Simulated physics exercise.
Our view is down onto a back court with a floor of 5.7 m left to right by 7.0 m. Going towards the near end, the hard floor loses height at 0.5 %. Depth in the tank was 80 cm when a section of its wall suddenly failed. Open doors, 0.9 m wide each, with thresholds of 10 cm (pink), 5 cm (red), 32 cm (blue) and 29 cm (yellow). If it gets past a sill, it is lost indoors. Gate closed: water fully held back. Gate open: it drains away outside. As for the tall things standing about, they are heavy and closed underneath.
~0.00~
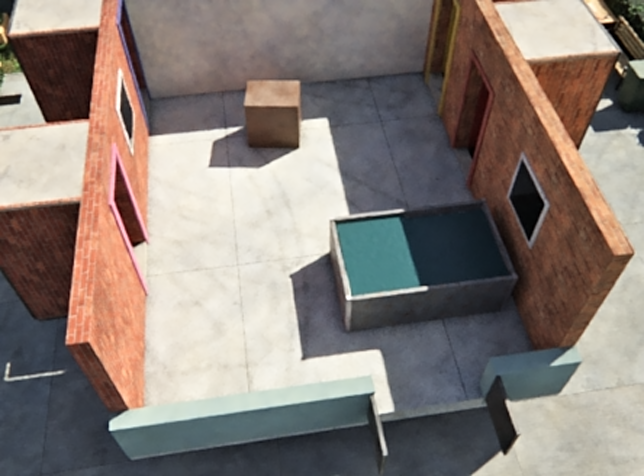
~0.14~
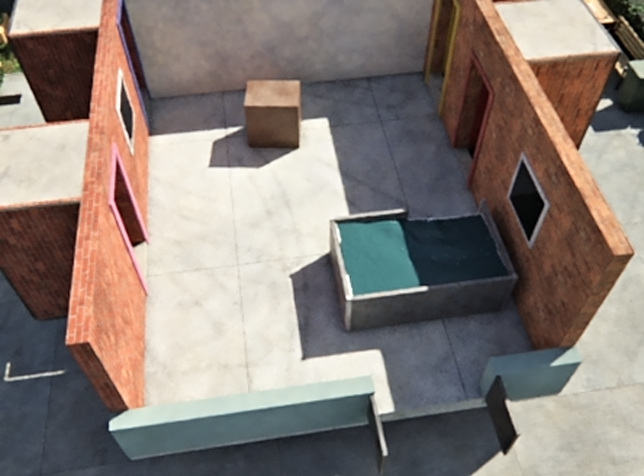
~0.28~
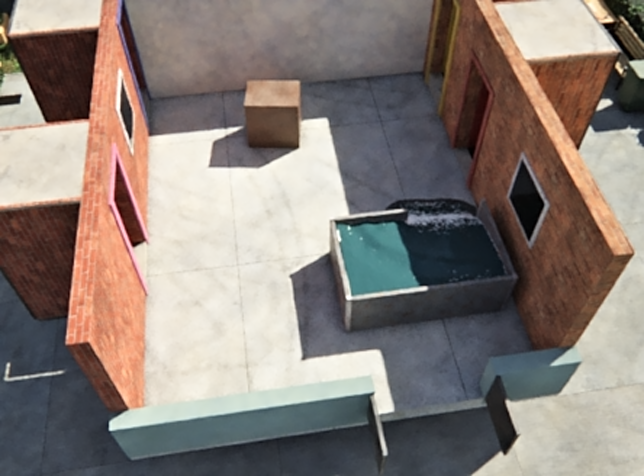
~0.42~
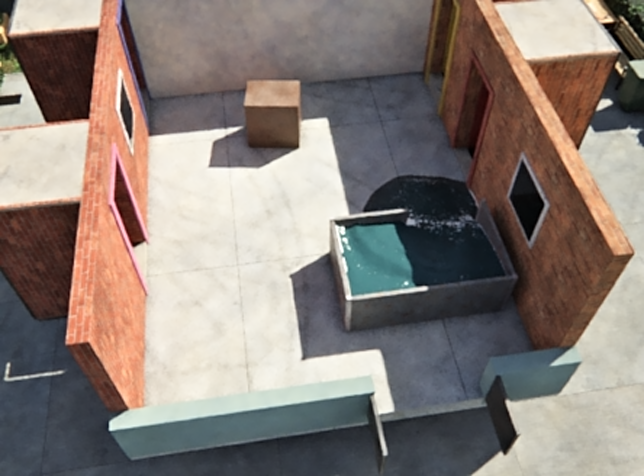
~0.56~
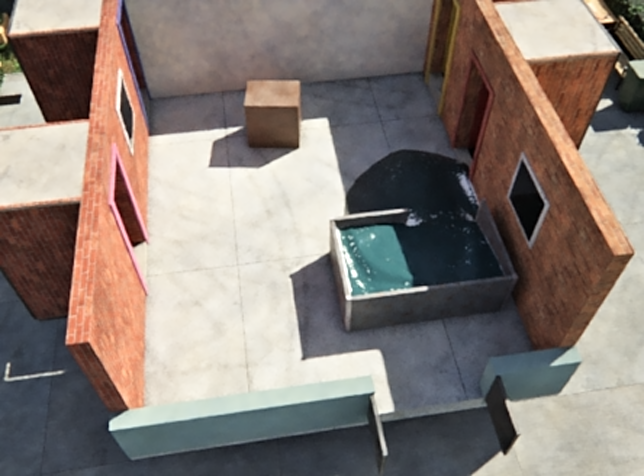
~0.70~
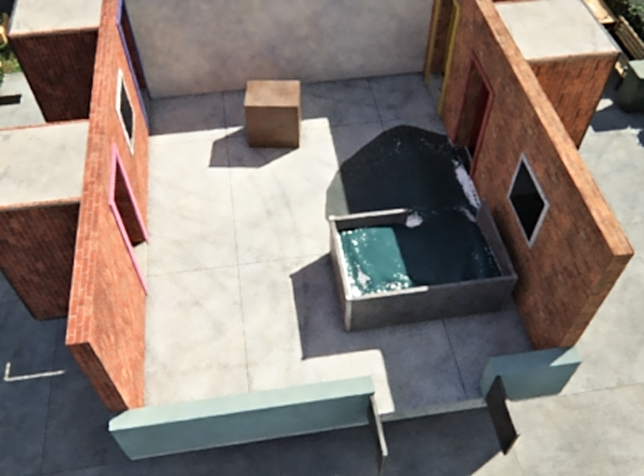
Dark water in a low concrete tank stirred, then poured out over its far side and spread across the pale courtyard floor in a widening pool, reaching along the brick wall on the right.
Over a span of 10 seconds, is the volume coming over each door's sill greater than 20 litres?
One by one: The pink door stops short of the limit; the red door overruns the limit; the blue door stops short of the limit; the yellow door stops short of the limit.
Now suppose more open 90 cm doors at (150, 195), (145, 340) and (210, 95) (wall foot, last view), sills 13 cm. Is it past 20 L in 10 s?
Door 1: Lower; door 2: Lower; door 3: Lower.
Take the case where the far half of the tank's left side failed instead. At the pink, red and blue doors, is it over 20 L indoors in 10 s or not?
Then pink would come out on the high side, red on the low side and blue on the low side.
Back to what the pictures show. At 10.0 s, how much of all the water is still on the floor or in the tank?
Share still there: About 92 %.
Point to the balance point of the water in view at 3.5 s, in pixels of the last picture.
Near (360, 167).
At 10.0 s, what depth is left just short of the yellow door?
Some 7.5 centimetres of depth.
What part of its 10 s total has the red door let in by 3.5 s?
That works out near 75%.
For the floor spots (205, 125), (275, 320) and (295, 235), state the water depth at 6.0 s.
Depth readings in turn - 8, 0, 3 cm.
After 1.4 s water covers 30 % of the floor and is deepest (46 cm) near (421, 74); pink door not reached, red door 18 cm at the sill, 30 L in, blue door not reached, yellow door 12 cm at the sill, 0 L in.
After 2.2 s water covers 35 % of the floor and is deepest (44 cm) near (405, 76); pink door not reached, red door 14 cm at the sill, 79 L in, blue door not reached, yellow door 14 cm at the sill, 0 L in.
After 3.5 s water covers 50 % of the floor and is deepest (26 cm) near (397, 106); pink door not reached, red door 10 cm at the sill, 119 L in, blue door 25 cm at the sill, 0 L in, yellow door 23 cm at the sill, 3 L in.
After 6.0 s water covers 75 % of the floor and is deepest (21 cm) near (150, 107); pink door 6 cm at the sill, 0 L in, red door 7 cm at the sill, 143 L in, blue door 20 cm at the sill, 1 L in, yellow door 14 cm at the sill, 3 L in.
After 10.0 s water covers 100 % of the floor and is deepest (14 cm) near (145, 431); pink door 4 cm at the sill, 0 L in, red door 7 cm at the sill, 154 L in, blue door 10 cm at the sill, 1 L in, yellow door 8 cm at the sill, 3 L in.
